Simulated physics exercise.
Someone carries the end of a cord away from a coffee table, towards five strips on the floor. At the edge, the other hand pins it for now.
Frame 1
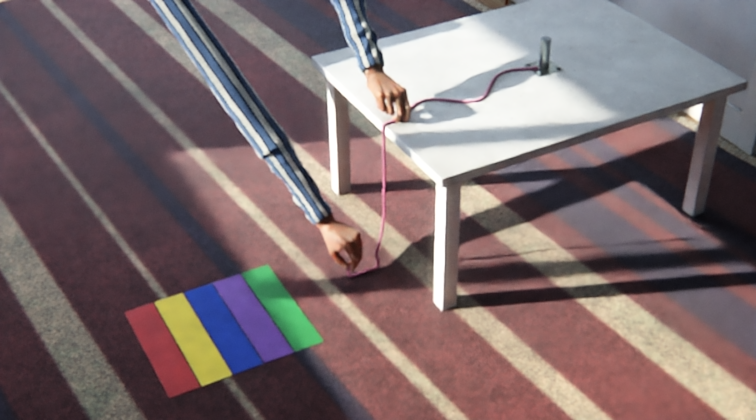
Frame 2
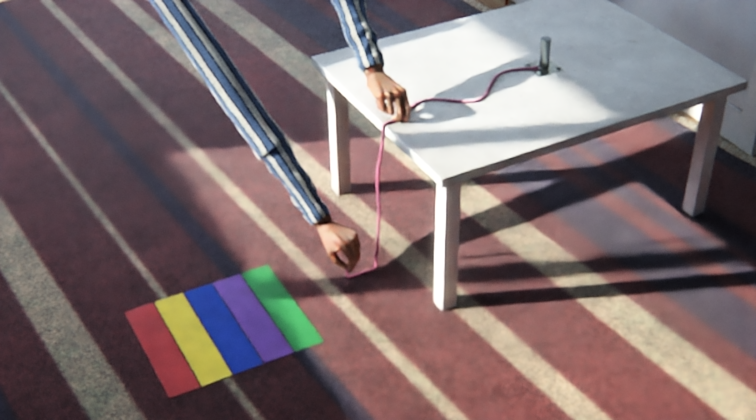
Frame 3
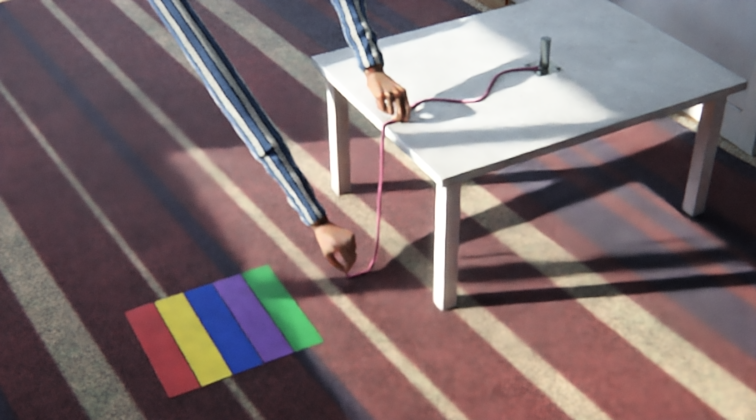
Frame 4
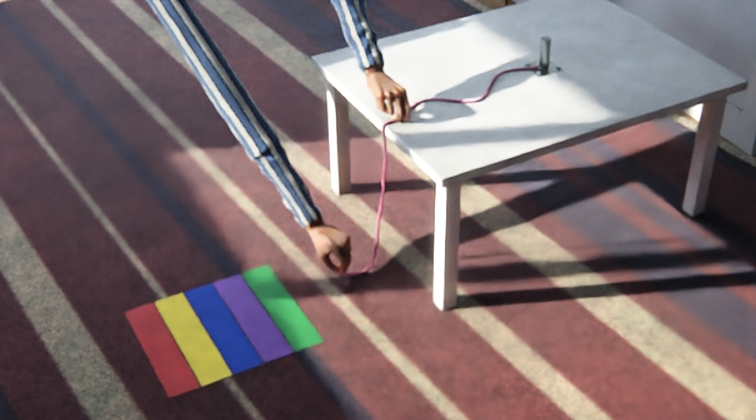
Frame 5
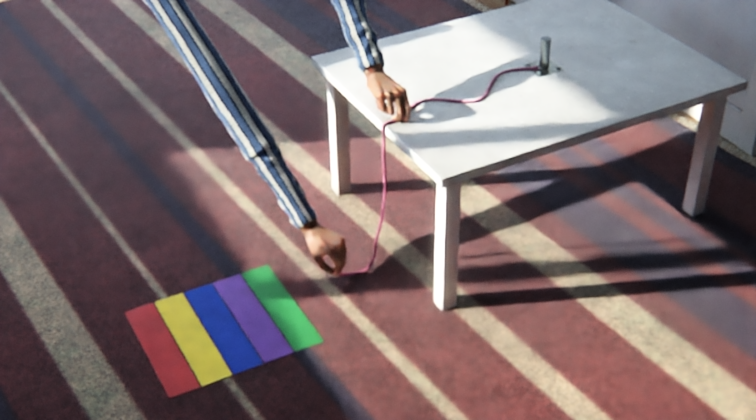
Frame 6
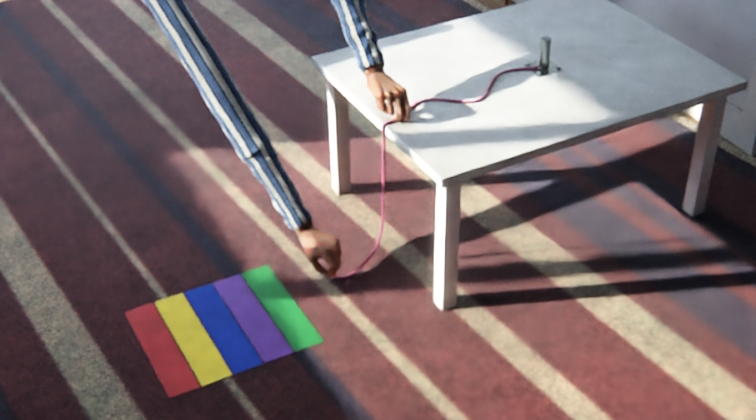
On a striped carpet beside a white table, one hand pinning a pink cord at the edge, the other inching its end left.
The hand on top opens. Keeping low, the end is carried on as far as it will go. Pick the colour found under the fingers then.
Blue is under them.
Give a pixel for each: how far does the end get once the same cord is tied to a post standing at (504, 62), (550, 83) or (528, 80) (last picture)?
Taking the tries in turn, you get (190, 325), (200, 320) and (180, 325).
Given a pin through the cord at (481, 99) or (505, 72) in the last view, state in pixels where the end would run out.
(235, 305), (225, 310).
Early on, end near (272, 294); over green.
Midway, end near (238, 306); over purple.
At the end of the slack, end near (218, 313); over blue. It halts on the blue strip.
